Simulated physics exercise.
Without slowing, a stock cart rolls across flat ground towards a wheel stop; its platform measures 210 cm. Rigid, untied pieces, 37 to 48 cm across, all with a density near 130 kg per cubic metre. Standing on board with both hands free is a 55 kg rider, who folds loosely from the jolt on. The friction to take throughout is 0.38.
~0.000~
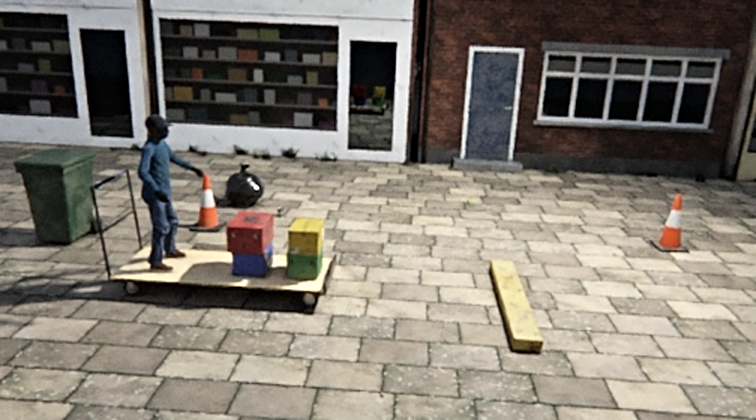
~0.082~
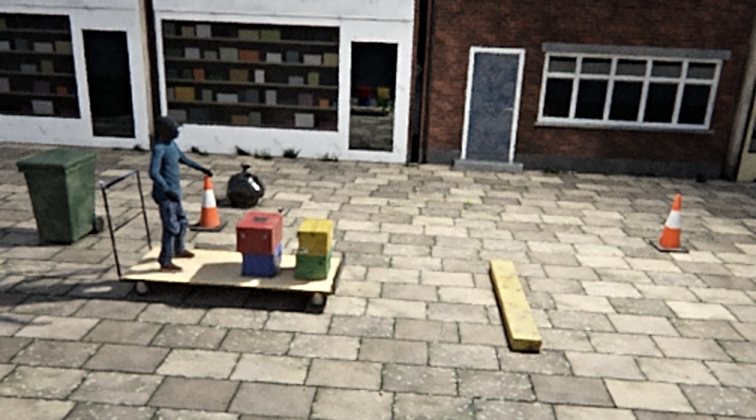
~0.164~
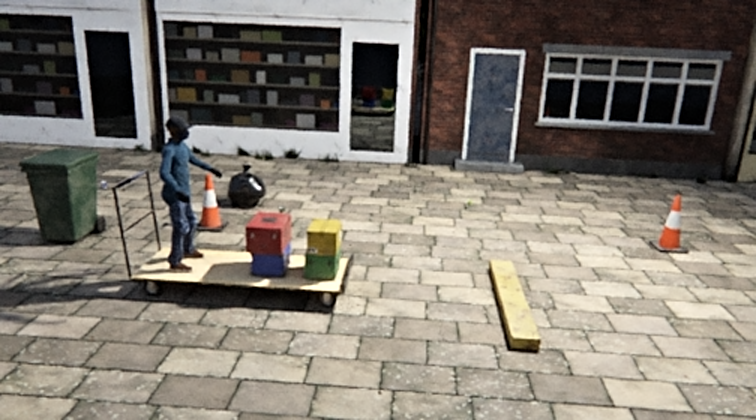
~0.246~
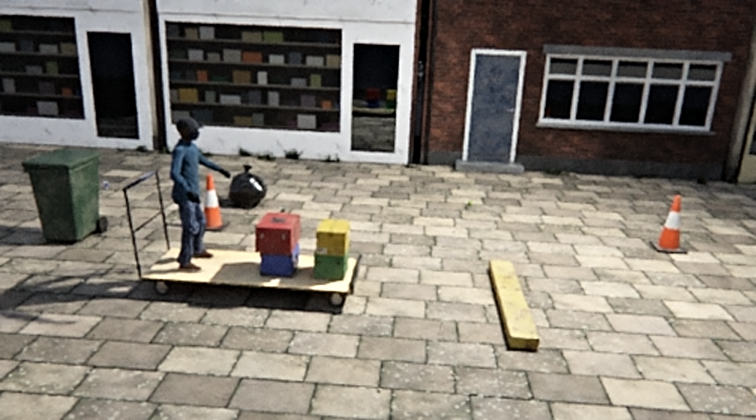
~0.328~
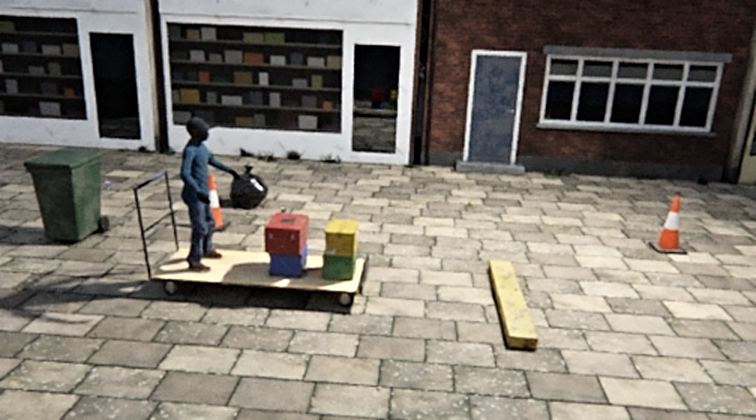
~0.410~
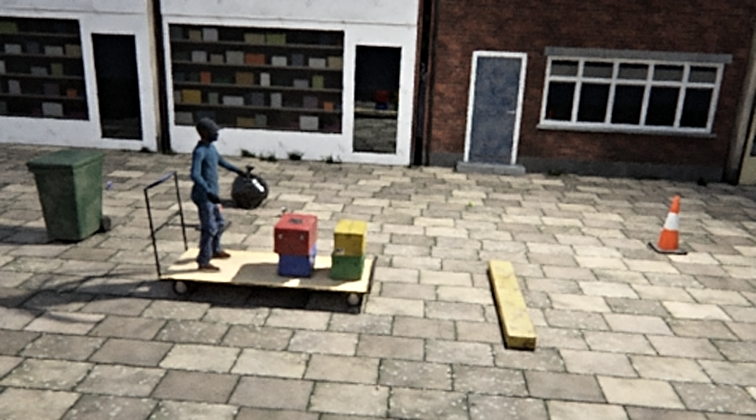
A flat wooden cart carrying a figure in blue rolls steadily rightward across sunlit paving before shopfronts and a brick building, seen from slightly above by a still camera. The figure stands at the left by the handle, one arm held forward, behind red-over-blue and yellow-over-green boxes. The cart passes a green bin, an orange cone and a black round object, nearing a yellow beam on the ground.
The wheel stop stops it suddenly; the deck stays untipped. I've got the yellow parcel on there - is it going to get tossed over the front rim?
Doesn't depart.
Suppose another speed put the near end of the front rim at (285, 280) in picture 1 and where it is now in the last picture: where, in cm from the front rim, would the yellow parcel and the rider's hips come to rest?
Rest points: Yellow at 100 cm past, hips at 100 cm behind.
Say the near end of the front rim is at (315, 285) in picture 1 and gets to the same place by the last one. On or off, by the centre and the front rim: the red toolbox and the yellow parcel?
Red - kept, yellow - dropped.
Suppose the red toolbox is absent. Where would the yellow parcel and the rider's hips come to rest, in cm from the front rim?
In that case the yellow one ends 10 cm behind the front rim and the hips 140 cm behind it.
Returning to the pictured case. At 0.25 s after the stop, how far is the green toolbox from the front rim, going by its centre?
Roughly 20 cm short of the front rim.
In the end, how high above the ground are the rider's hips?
Around 50 centimetres high.
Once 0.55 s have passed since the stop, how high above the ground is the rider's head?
80 cm up.
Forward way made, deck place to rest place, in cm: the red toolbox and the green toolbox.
Shift, cm - red: 30; green: 10.
After 1.67 s the deck stops.
After 1.92 s the yellow parcel is 9 cm behind the rim, tilted 0°, near (502, 248) in the last picture's view.
After 2.22 s the yellow parcel is 8 cm behind the rim, tilted 0°, near (503, 248) in the last picture's view.
After 2.67 s the yellow parcel is 8 cm behind the rim, tilted 0°, near (503, 248) in the last picture's view.
When all is still (3.1 s), nothing is past the rim; behind it, red toolbox, yellow parcel, green toolbox, blue suitcase and the rider's hips.
